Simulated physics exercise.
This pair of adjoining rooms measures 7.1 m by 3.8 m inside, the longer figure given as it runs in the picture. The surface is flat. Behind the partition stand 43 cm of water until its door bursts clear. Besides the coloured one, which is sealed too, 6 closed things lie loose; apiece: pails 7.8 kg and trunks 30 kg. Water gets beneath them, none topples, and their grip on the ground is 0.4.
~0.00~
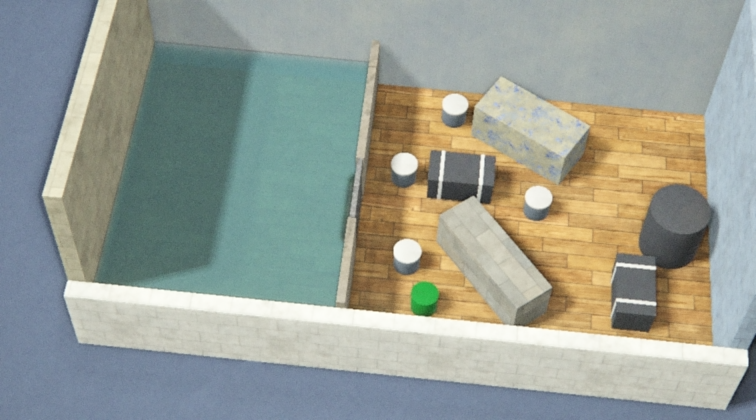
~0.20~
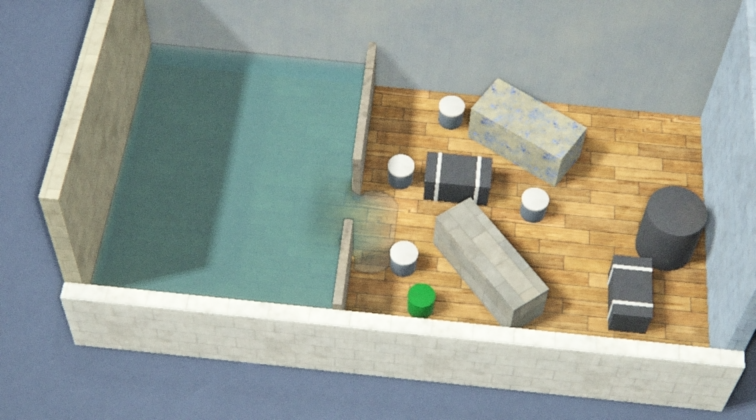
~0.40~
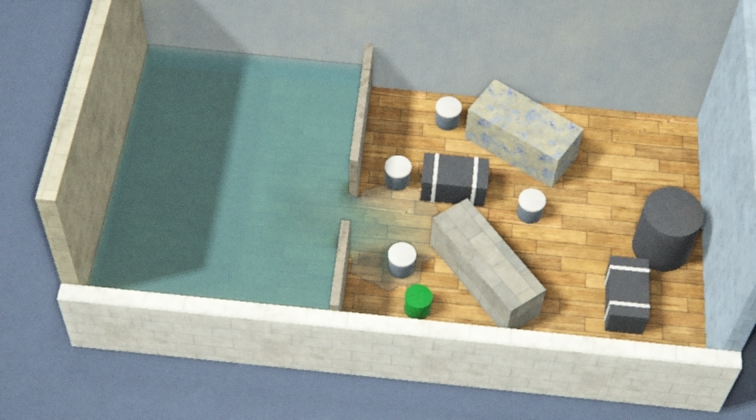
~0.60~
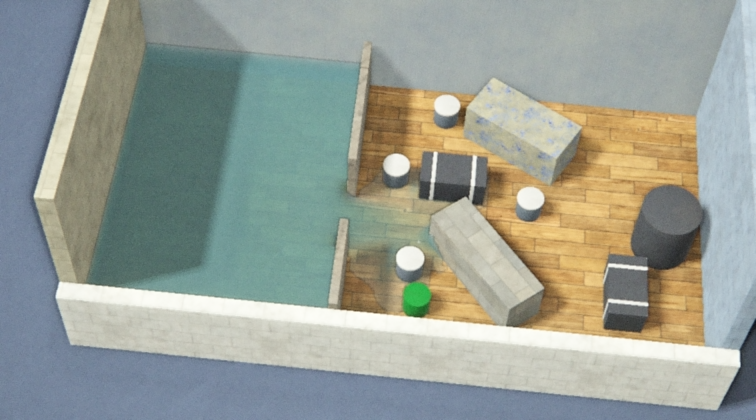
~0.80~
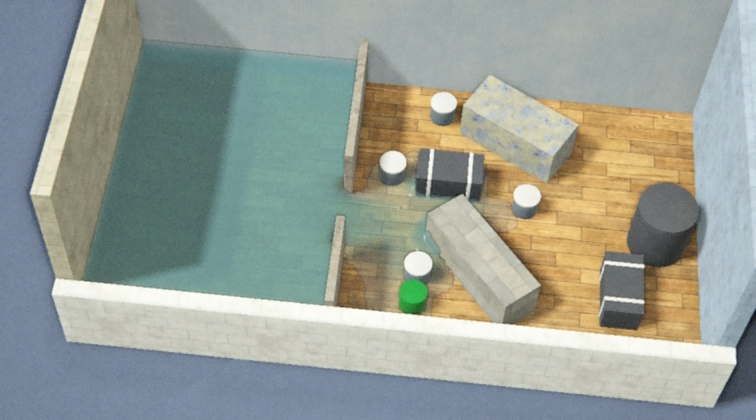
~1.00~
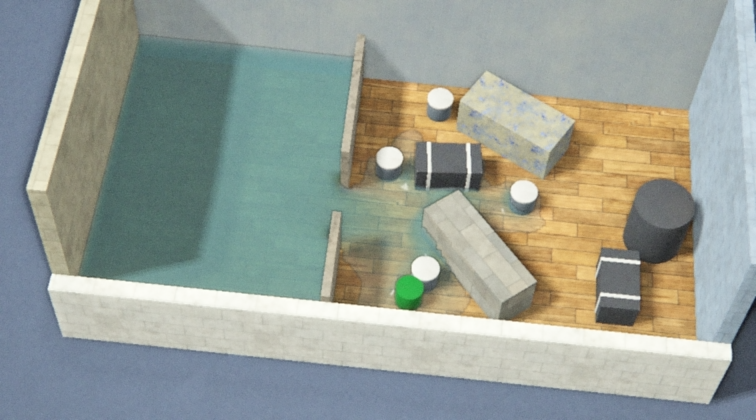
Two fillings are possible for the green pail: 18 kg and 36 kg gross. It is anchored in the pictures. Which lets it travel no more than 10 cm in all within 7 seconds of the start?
For it, only the higher weight holds it.
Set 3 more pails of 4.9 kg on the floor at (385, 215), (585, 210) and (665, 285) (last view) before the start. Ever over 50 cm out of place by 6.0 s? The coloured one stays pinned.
In turn: Over, over, short of it.
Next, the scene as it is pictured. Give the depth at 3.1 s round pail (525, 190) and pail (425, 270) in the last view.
Roughly 4 and 16 cm.
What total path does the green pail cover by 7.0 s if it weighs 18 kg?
Some 50 cm in all.
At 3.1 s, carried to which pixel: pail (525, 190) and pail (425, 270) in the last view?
Near (657, 181) and (496, 323).
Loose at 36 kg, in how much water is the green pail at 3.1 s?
Roughly 14 cm.
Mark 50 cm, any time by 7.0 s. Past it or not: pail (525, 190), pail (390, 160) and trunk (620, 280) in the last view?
In turn: More, under, past it.
After 1.4 s the green pail would be 5 cm from its start with 18 kg and 0 cm from its start with 36 kg; 8 cm of water round it then.
After 3.1 s the green pail would be 21 cm from its start with 18 kg and 0 cm from its start with 36 kg; 14 cm of water round it then.
After 4.9 s the green pail would be 26 cm from its start with 18 kg and 0 cm from its start with 36 kg; 14 cm of water round it then.
After 7.0 s the green pail would be 26 cm from its start with 18 kg and 0 cm from its start with 36 kg; 17 cm of water round it then.
